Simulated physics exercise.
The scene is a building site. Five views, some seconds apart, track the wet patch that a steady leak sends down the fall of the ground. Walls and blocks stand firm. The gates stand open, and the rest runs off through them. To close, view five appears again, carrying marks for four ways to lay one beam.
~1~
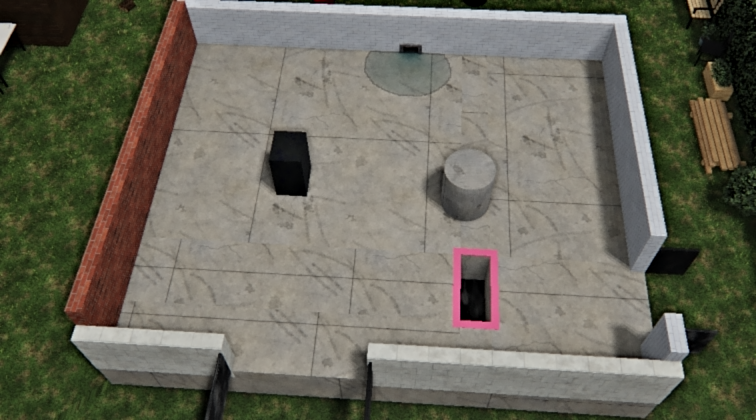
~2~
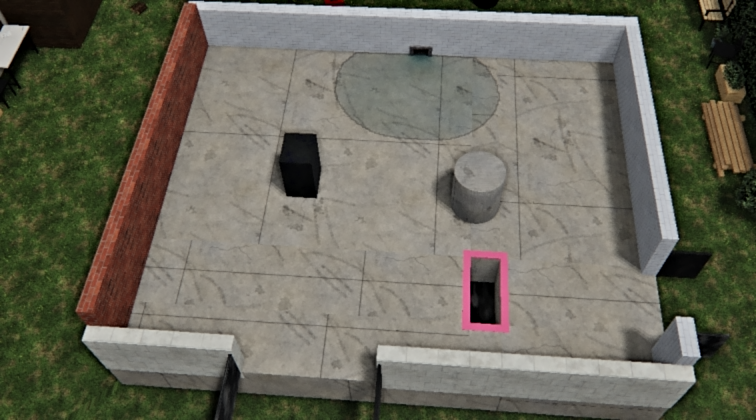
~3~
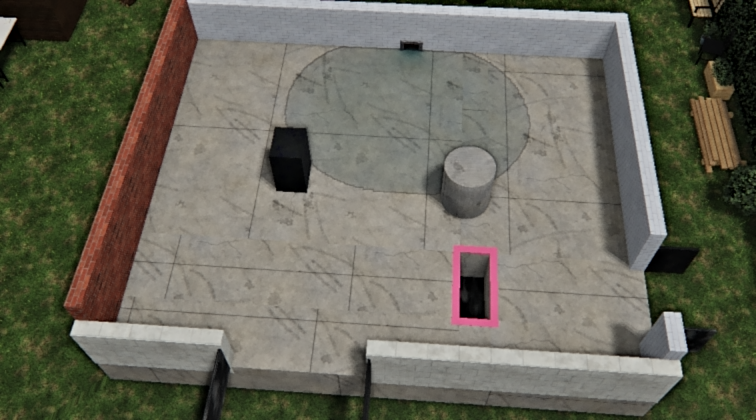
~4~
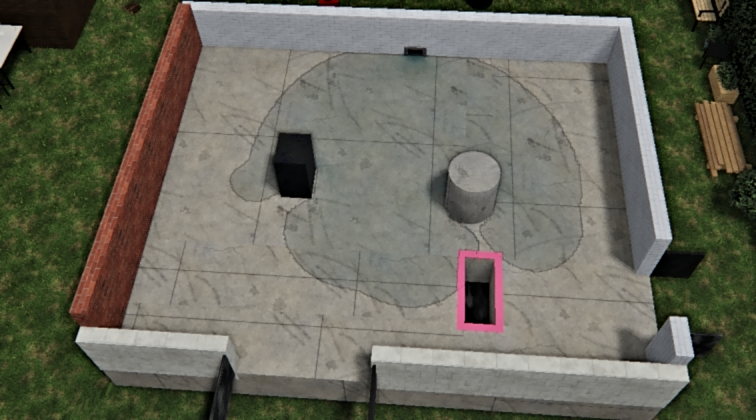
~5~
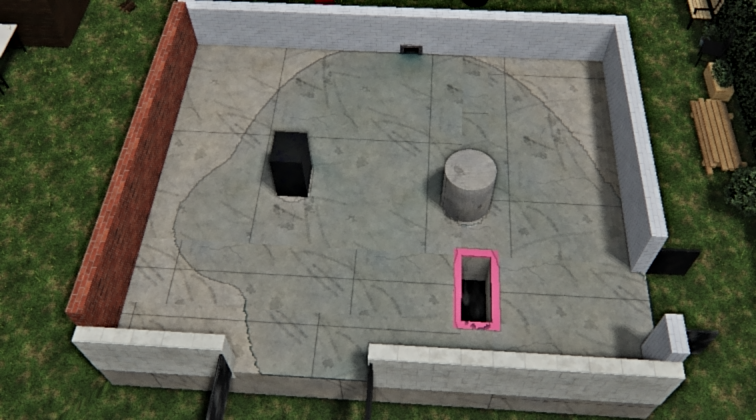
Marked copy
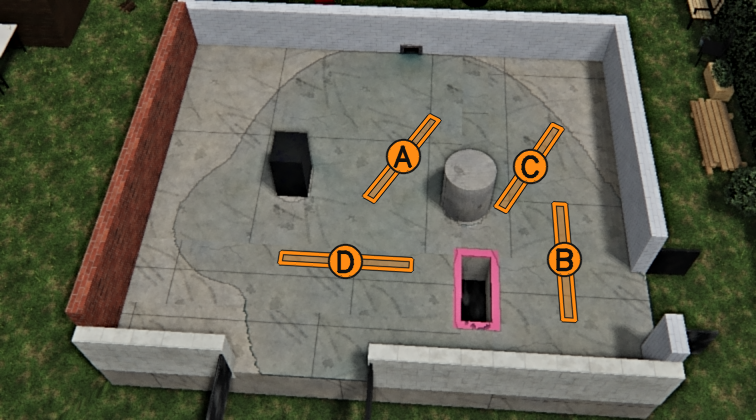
At first, a small patch of water lies beneath an outlet in the back wall of a walled paved yard. It widens across the slabs, then flows around a black block and a grey cylinder. Finally, it surrounds the pink-edged drain and reaches the front opening, covering most of the ground.
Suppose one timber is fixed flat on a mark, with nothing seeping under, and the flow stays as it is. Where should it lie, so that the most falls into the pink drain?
Position D.
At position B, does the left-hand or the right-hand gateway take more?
The left one.
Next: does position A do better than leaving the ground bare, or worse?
Worse.
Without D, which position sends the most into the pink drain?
Position B.
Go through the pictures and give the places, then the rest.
Outfall at (411, 49); pink drain at (476, 287); open gate at (635, 307); open gate at (302, 361); water covers 3 % of the ground and shows as far out as (429, 90); pink drain still dry.
Water covers 11 % of the ground and shows as far out as (362, 124); pink drain still dry.
Water covers 24 % of the ground and shows as far out as (388, 190); pink drain still dry.
Water covers 42 % of the ground and shows as far out as (399, 300); pink drain still dry.
Water covers 67 % of the ground and shows as far out as (628, 337); pink drain taking water.
On the marked copy, A from (369, 198) to (434, 118); B from (569, 320) to (559, 204); C from (501, 208) to (557, 126); D from (280, 257) to (411, 264).
For position A, about 22 % of the stream runs into the pink drain, about 78 % out by the gates.
For position B, about 34 % of the stream runs into the pink drain, about 66 % out by the gates.
For position C, about 21 % of the stream runs into the pink drain, about 78 % out by the gates.
For position D, about 45 % of the stream runs into the pink drain, about 55 % out by the gates.
